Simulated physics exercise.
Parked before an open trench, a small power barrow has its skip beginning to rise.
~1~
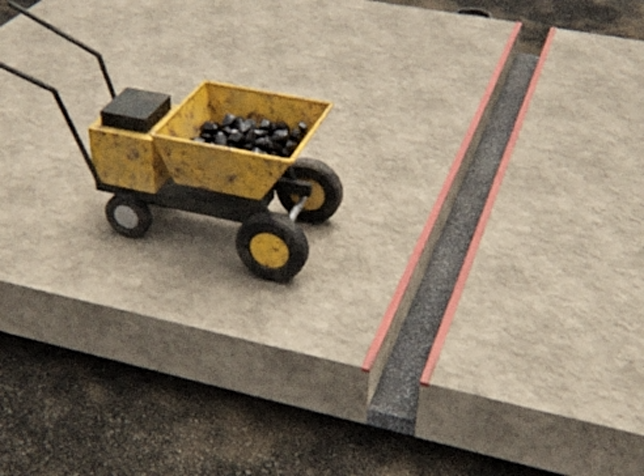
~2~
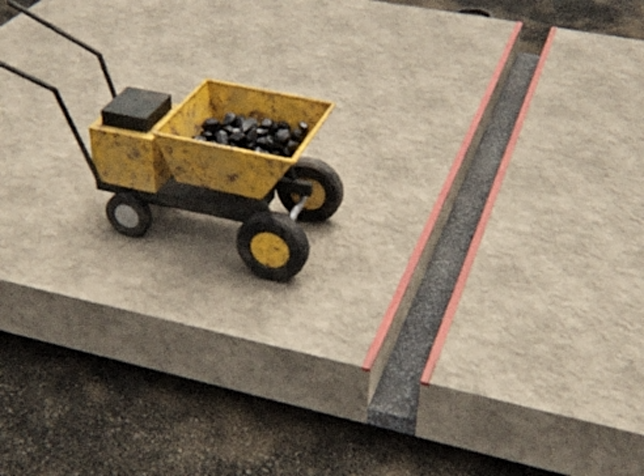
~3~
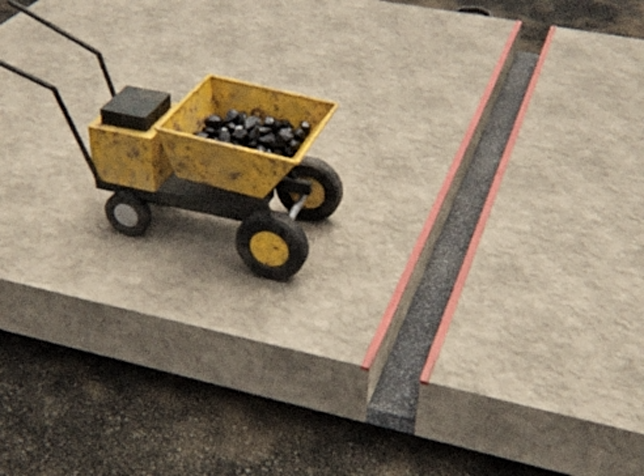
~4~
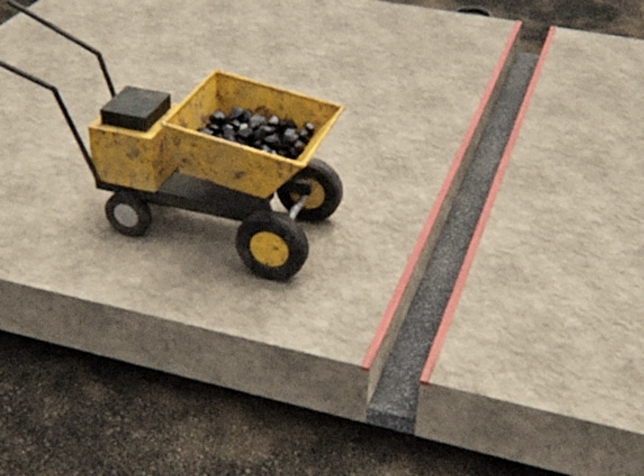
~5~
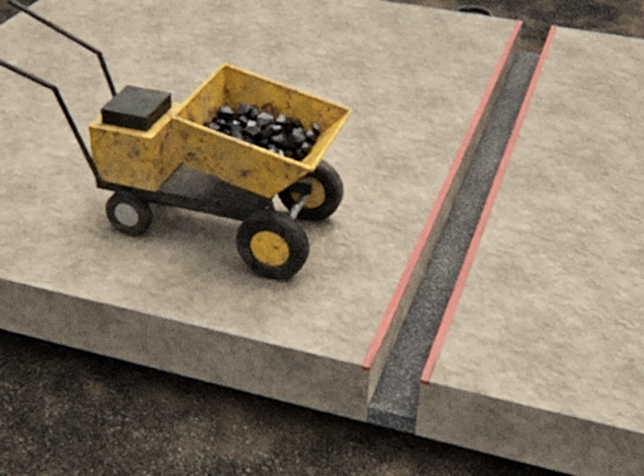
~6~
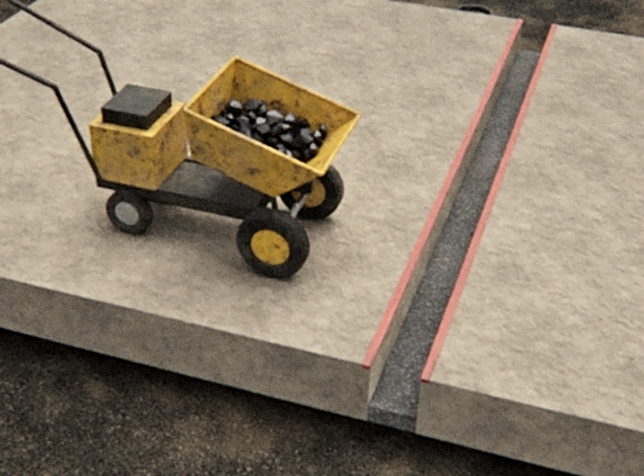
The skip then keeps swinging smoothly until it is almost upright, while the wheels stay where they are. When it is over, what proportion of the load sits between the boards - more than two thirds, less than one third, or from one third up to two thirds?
Larger than two thirds.
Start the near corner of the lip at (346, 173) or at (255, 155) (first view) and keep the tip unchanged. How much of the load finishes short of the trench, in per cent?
Roughly 0 and 60 percent respectively.
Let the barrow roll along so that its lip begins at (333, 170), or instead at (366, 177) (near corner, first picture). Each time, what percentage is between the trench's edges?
Roughly 60 per cent, and 20 per cent.
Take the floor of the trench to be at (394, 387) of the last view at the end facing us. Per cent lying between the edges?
It would be close to 70 percent.
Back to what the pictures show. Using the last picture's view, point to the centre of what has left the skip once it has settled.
Once nothing moves, the middle sits near (431, 299).
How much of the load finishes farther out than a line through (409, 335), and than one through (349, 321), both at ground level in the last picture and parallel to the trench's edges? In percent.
Roughly 50 and 100 %.
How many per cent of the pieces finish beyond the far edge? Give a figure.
Estimate: Around 0 per cent.
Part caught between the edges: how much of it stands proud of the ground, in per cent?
0 %.
Shortly afterwards, skip tipped steeply; the whole lot in the skip.
Next, skip tipped right over; all but a few in the skip; a little short of the trench; only a few in or heaped over the trench.
Some moments later, skip tipped right over; near a quarter in the skip; a little short of the trench; near two thirds in or heaped over the trench; only a few beyond it.
In the end, skip tipped right over; only a few short of the trench; all but a few in or heaped over the trench; only a few beyond it.
